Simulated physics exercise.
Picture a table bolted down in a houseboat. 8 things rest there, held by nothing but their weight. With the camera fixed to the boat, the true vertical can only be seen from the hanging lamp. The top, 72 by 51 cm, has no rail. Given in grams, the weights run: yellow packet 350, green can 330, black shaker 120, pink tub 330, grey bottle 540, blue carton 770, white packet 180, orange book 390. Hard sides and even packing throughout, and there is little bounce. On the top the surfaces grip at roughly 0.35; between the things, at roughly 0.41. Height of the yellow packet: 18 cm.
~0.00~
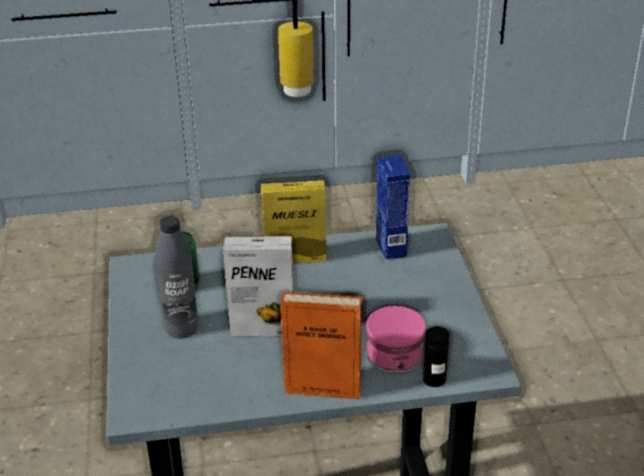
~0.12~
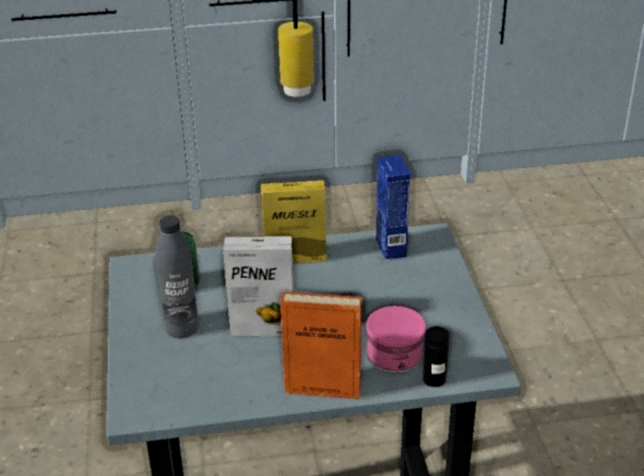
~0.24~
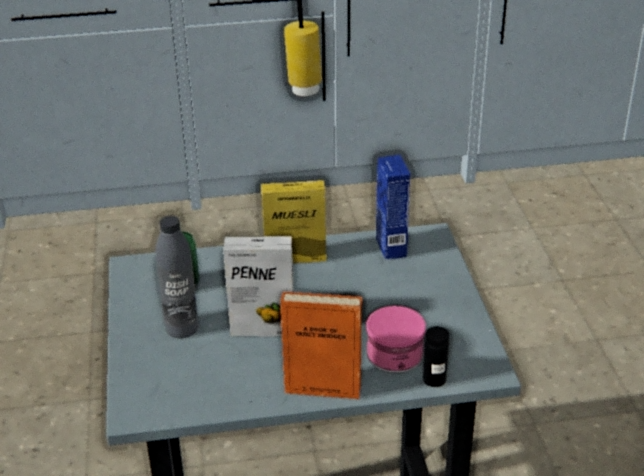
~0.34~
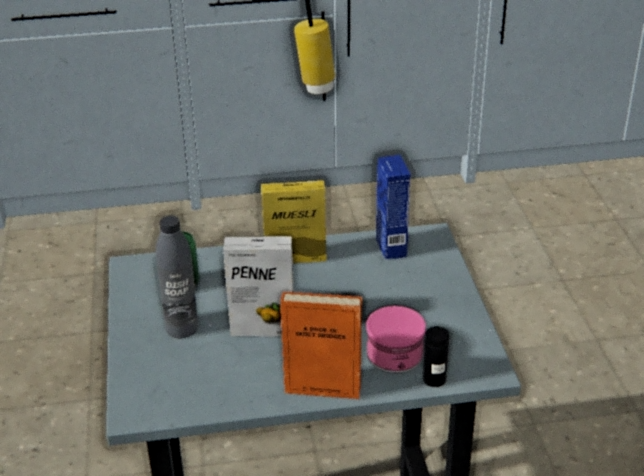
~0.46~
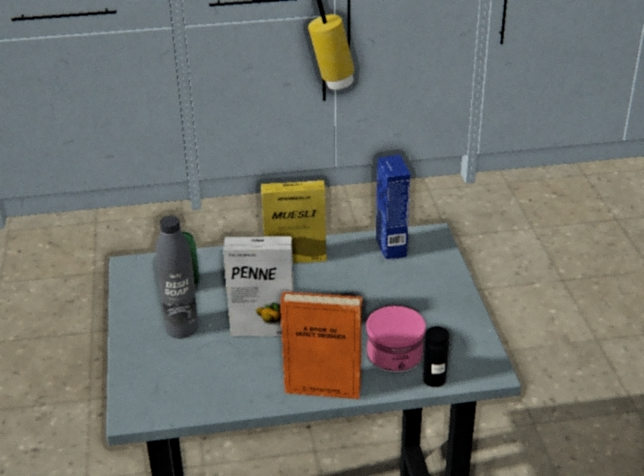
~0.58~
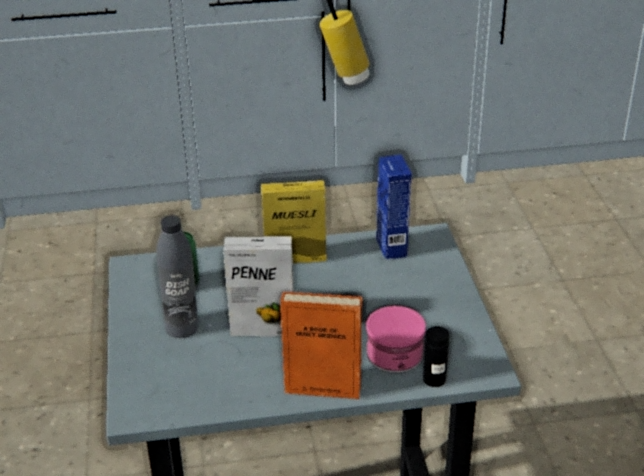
A yellow hanging lamp hangs straight down at first, then swings gradually to the right, its lower end slanting further out. Below it, the orange book, pink tub, bottles, packets and blue carton stay in their places on the blue-grey table, showing no visible sliding or leaning.
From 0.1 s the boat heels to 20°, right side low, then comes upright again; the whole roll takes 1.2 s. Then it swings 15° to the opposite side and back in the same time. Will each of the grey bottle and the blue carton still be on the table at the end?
Grey bottle: Yes, blue carton: No.
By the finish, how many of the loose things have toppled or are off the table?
That comes to 3.
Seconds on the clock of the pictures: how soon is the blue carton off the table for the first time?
Somewhere about 1.0 s.
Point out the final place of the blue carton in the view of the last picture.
End position: Roughly (589, 426).
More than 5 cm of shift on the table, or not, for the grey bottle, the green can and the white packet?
First, the grey bottle is moved away; second, the green can stays in its position; third, the white packet is moved away.
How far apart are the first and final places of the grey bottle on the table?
Roughly 20 centimetres.
Around 0.98 s, floor tilted 11°, right side down; blue carton now off the table; grey bottle tipped 34° against what carries it near (218, 272); white packet tipped 8° against what carries it.
Around 1.18 s, floor tilted 2°, right side down; grey bottle on its side near (262, 293); white packet tipped 6° against what carries it.
Around 1.88 s, floor tilted 15°, left side down; grey bottle on its side near (252, 282); white packet tipped 6° against what carries it.
Finally (3.0 s), off the table, blue carton; on their side or leaning hard on the table, grey bottle and white packet; the other 5 still in place (within 5 cm). In the last view, grey bottle near (242, 273), blue carton near (589, 426).
